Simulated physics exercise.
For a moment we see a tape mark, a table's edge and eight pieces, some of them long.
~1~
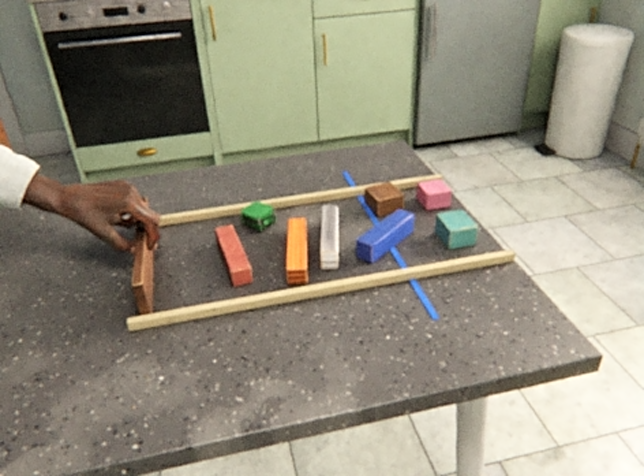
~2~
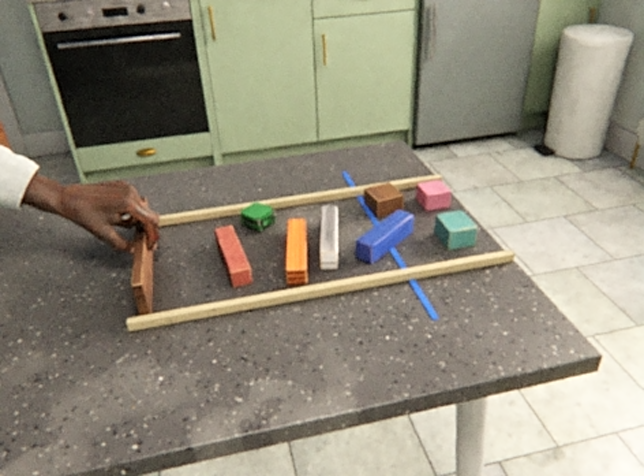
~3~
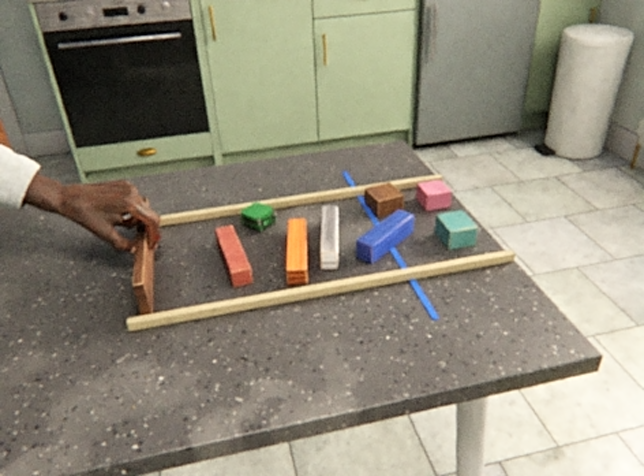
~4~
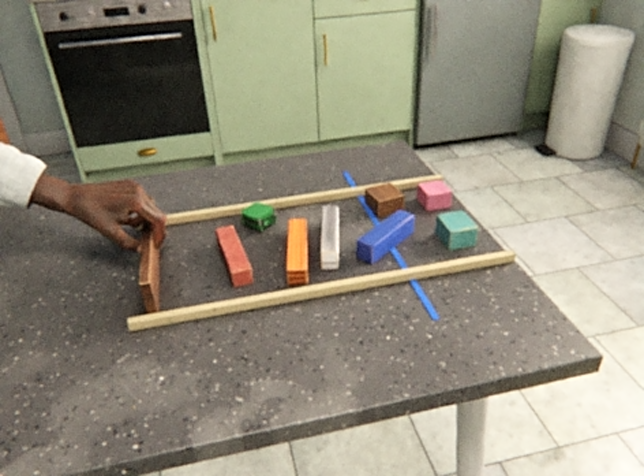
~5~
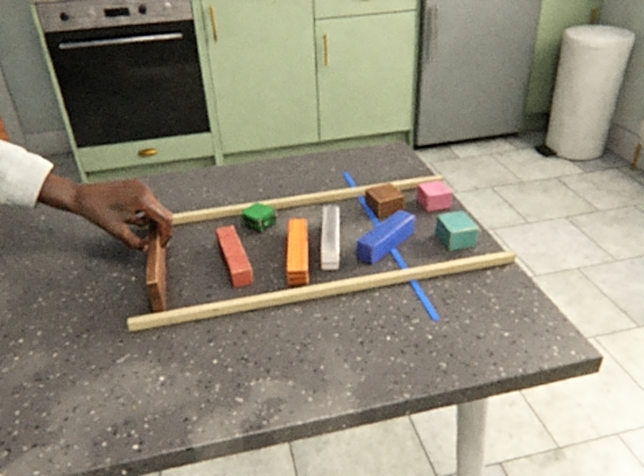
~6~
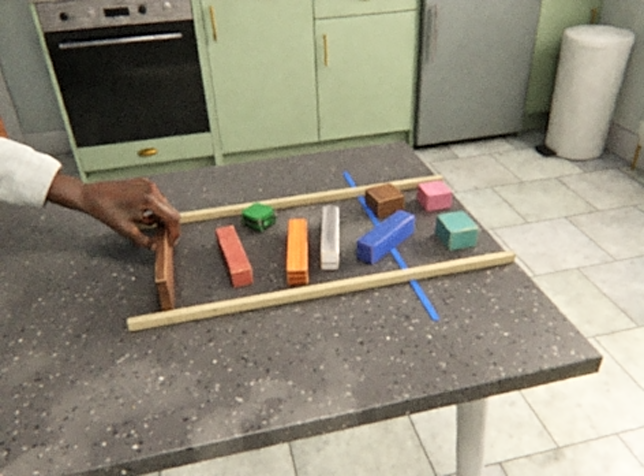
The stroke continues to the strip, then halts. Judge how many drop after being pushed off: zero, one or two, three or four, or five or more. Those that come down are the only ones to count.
You'd see no pieces leave the end and fall.
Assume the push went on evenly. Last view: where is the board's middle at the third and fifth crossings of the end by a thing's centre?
It sits near (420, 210), and then near (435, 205).
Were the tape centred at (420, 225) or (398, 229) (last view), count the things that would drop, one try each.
Counts per try: 2; 0.
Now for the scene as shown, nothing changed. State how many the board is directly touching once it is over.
That makes 2.
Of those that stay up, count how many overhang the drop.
The total would be 0.
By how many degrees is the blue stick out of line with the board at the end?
I'd estimate about 0 degrees.
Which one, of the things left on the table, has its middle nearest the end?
Closest at the end: The turquoise block.
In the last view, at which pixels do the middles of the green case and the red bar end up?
Final pixels, roughly: (380, 203) for the first, (393, 229) for the other.
A little later, none off yet; pink block at rest near (434, 195); turquoise block at rest near (456, 231); brown block at rest near (384, 200).
Next, none off yet; pink block at rest near (434, 195); turquoise block at rest near (456, 231); brown block moving near (391, 198).
When it is over, the number that fall off is zero.
